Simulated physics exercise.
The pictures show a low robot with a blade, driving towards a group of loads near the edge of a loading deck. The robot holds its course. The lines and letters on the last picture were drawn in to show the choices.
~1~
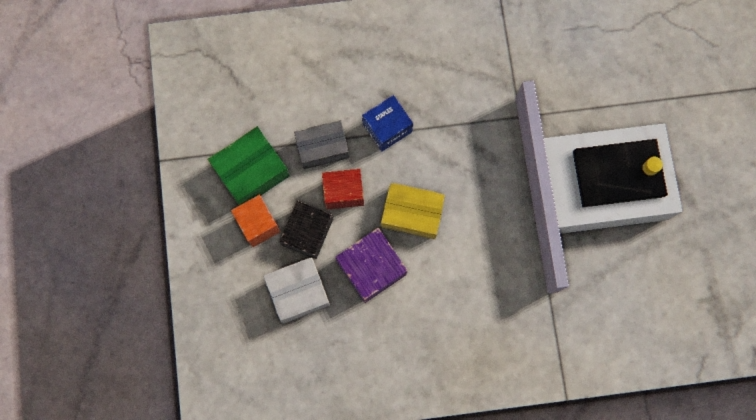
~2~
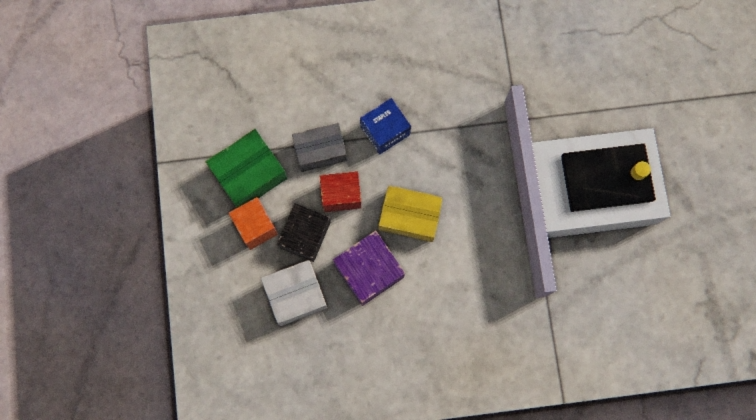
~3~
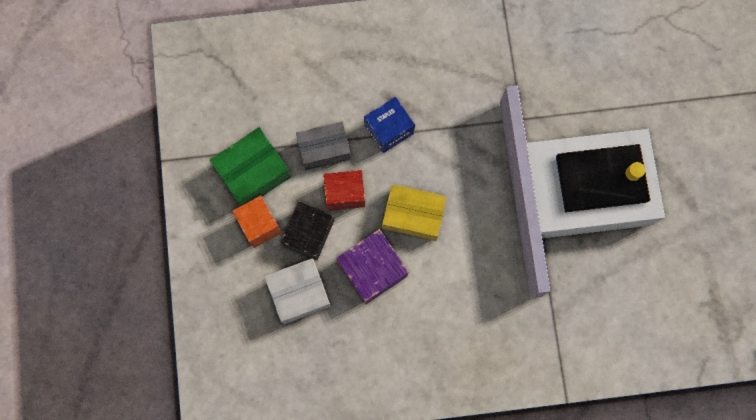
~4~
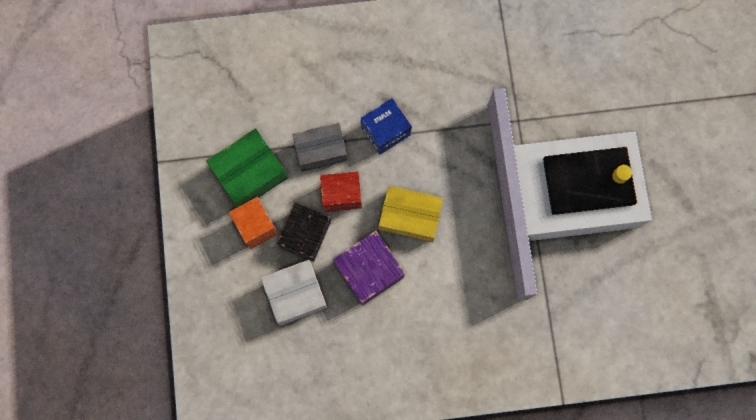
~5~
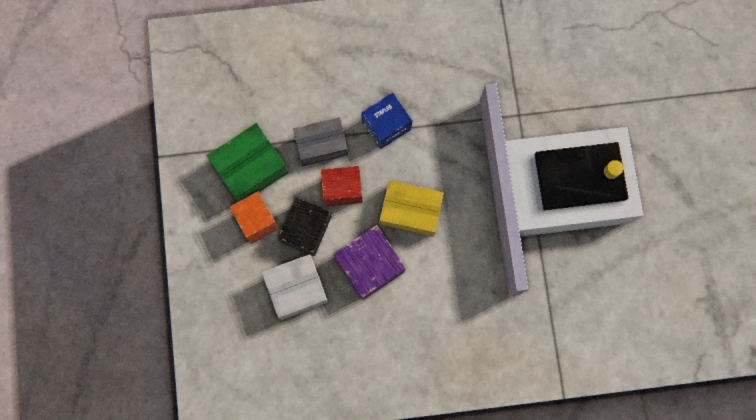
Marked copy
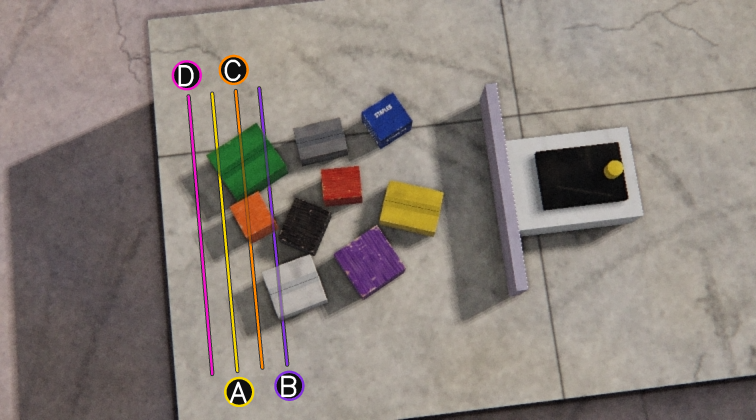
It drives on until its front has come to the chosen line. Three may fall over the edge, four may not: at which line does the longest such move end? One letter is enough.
No fourth one falls up to C.
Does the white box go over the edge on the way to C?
No.
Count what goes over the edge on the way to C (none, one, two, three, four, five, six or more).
By then, two.
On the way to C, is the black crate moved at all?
By then, yes.
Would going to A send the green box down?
Yes.
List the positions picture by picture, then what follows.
In the first frame, purple crate (372, 266); green box (249, 167); red crate (343, 190).
In the second frame, robot (602, 178); black crate (304, 233).
In the third frame, robot (596, 179); yellow parcel (414, 213).
In the fourth frame, robot (583, 181); white box (295, 294).
In the fifth frame, robot (575, 177); purple crate (370, 263); green box (248, 164); red crate (342, 187).
On the marked copy, A at (224, 228); B at (273, 222); C at (249, 225); D at (200, 231).
Taking C. A third of the way, robot (482, 187); blue box (371, 120); purple crate (367, 268).
Two thirds of the way, robot (389, 199); green box (199, 180); orange crate (204, 229).
When it is over, robot (317, 207); orange crate over the edge; green box over the edge; two fallen.
As for the rest, A drops four; B is within the limit but short; D drops five.
